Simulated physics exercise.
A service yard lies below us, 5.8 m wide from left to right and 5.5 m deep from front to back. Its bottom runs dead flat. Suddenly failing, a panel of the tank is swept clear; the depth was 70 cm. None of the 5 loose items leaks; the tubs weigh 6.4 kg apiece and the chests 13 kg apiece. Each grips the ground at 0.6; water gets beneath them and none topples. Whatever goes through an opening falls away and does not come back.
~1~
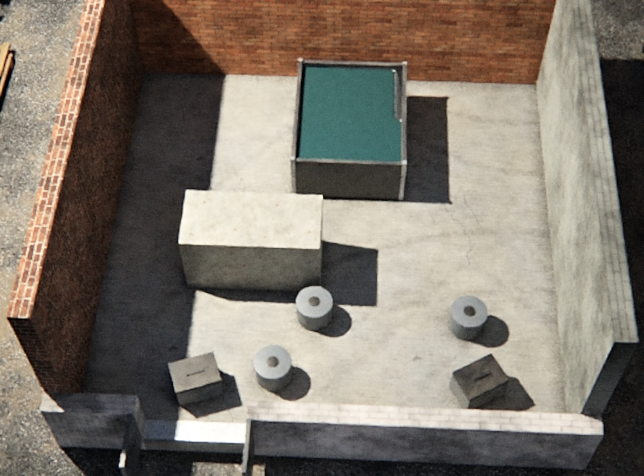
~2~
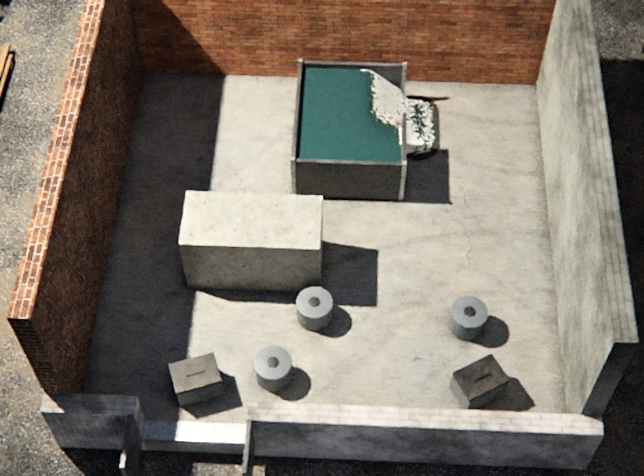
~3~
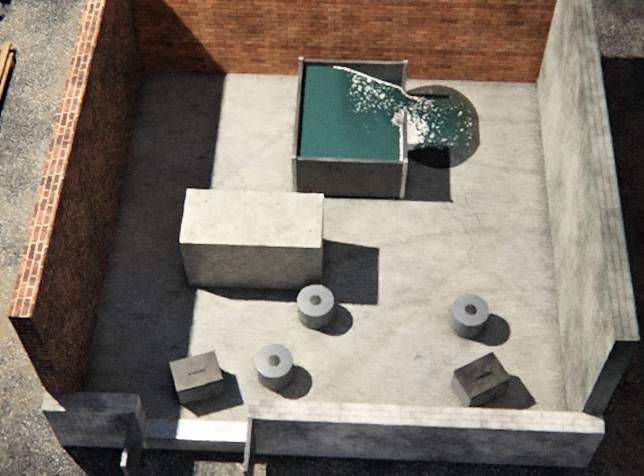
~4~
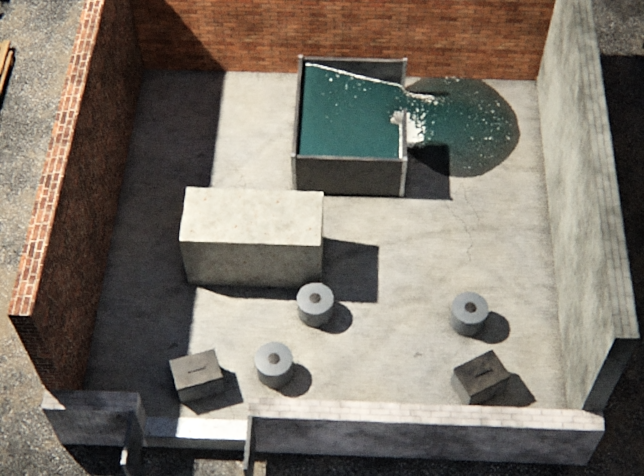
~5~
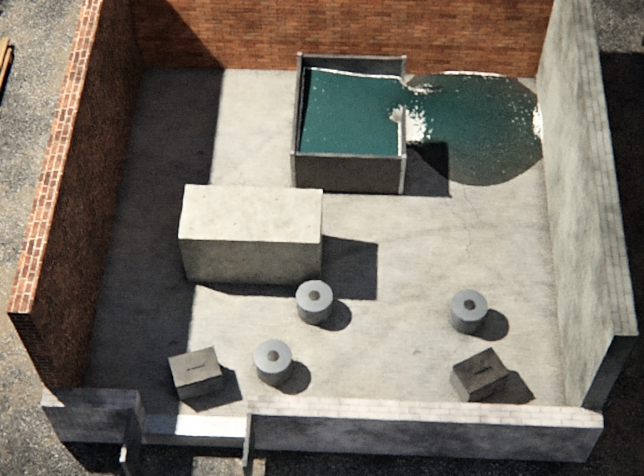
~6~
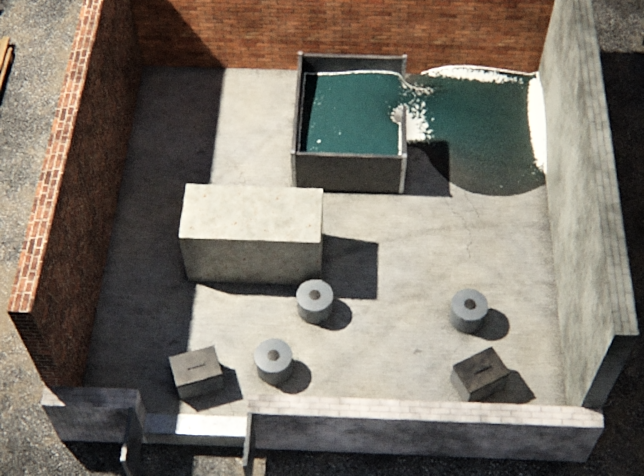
Green water bursts from the right side of a tank and spreads to the right wall.
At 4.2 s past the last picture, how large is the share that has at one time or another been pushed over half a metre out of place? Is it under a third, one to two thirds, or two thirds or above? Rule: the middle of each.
It is a medium share, a third or more but below two thirds.
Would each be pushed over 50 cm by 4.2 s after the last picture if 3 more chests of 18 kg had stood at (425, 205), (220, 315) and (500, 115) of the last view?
Taking them one by one: It stays within, then it stays within, then it goes beyond.
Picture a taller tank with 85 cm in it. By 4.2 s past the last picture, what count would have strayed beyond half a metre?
Then it comes to 4.
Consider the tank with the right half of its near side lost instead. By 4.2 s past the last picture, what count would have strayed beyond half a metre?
Count: 5.
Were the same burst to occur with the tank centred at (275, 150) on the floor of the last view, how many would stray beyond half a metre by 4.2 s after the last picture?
In that case the number is 2.
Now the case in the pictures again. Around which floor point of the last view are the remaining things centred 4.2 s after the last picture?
Averaged position, last view: Near pixel (265, 356).
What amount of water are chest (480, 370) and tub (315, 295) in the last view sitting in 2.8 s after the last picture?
Depths: Near 13 cm, then near 2 cm.
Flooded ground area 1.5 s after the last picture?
That flooded area is roughly 10.0 m2.
Then, 0.4 s after the last picture 0 of 5 are over 50 cm from their spots; 0 afloat.
Then, 1.5 s after the last picture 0 of 5 are over 50 cm from their spots; 0 afloat.
Then, 2.8 s after the last picture 2 of 5 are over 50 cm from their spots; 2 afloat.
Then, 4.2 s after the last picture 3 of 5 are over 50 cm from their spots, and 3 have been at some point; 2 afloat.
